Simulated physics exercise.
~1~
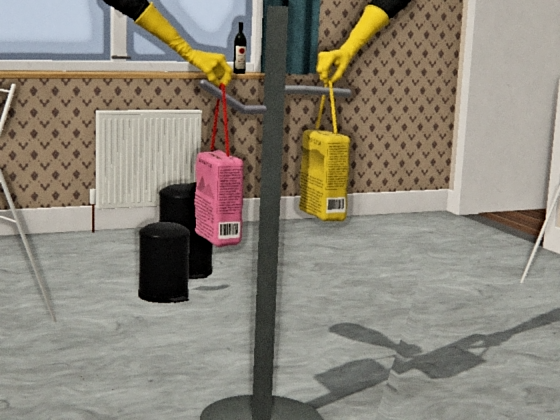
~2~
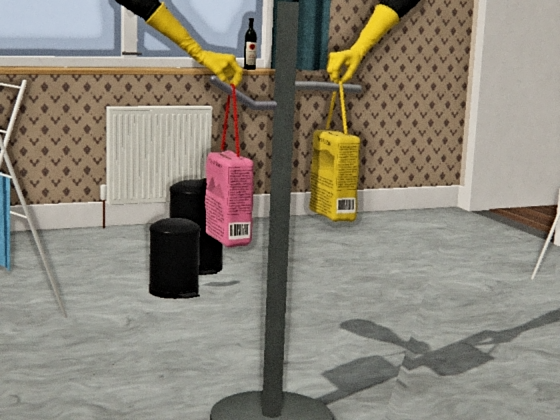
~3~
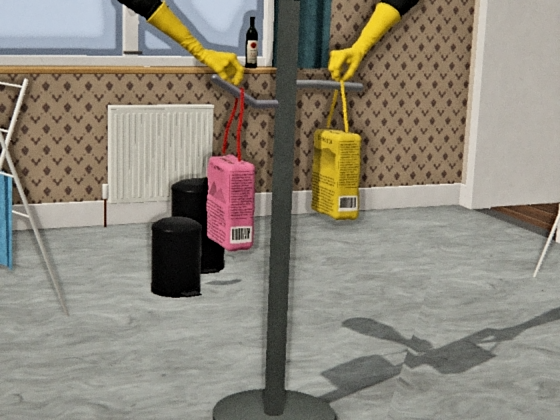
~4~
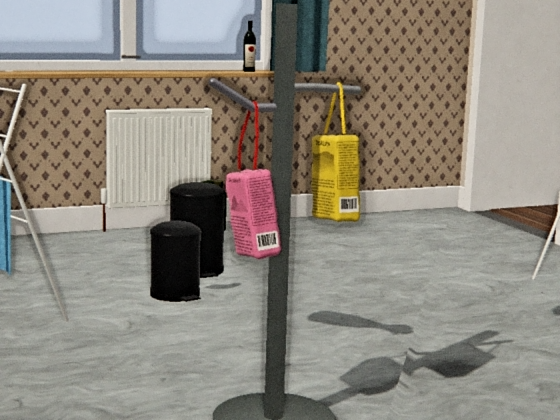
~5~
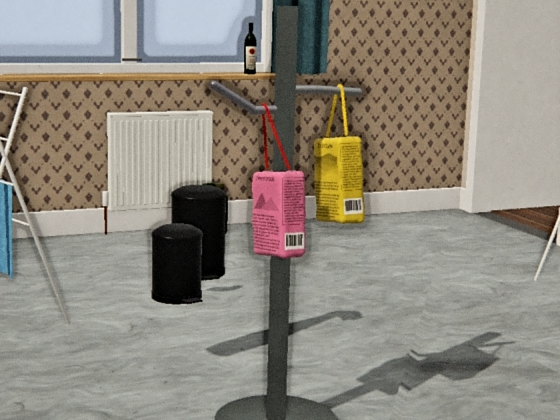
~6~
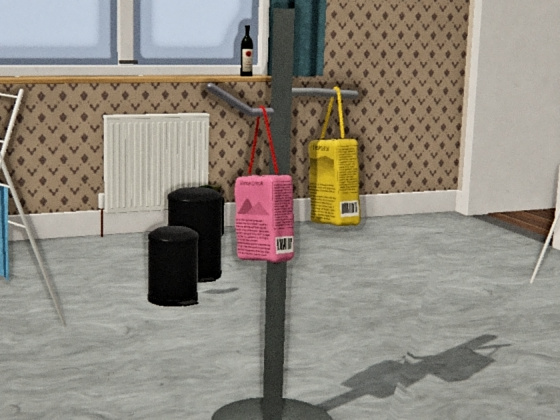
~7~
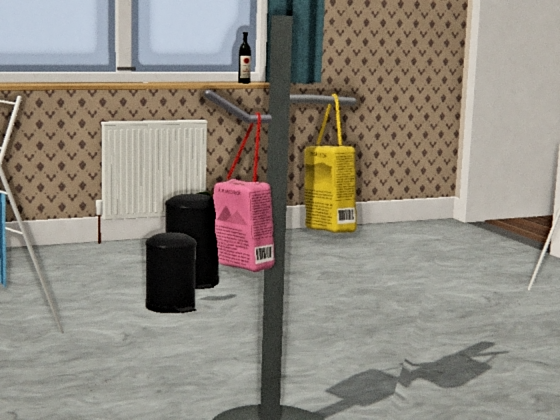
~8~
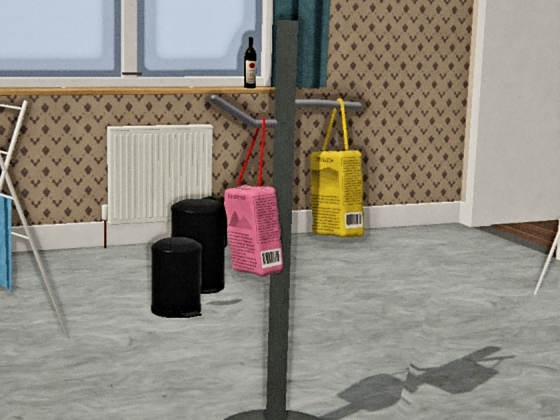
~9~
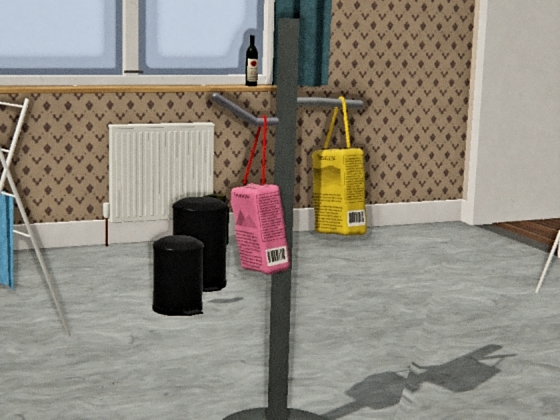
A pink bag and a yellow sack are lowered by two yellow-gloved hands onto the pegs of a dark stand, in a room with patterned wallpaper and a radiator. The hands let go and draw back out of view, leaving both hanging by their loops. The pink bag swings right along its peg, tilting and turning until it passes in front of the post. It then swings back left, clear of the post, while the yellow sack shifts only slightly. After another small drift to the right, the pink bag still hangs, leaning, and the yellow sack stays on its peg.
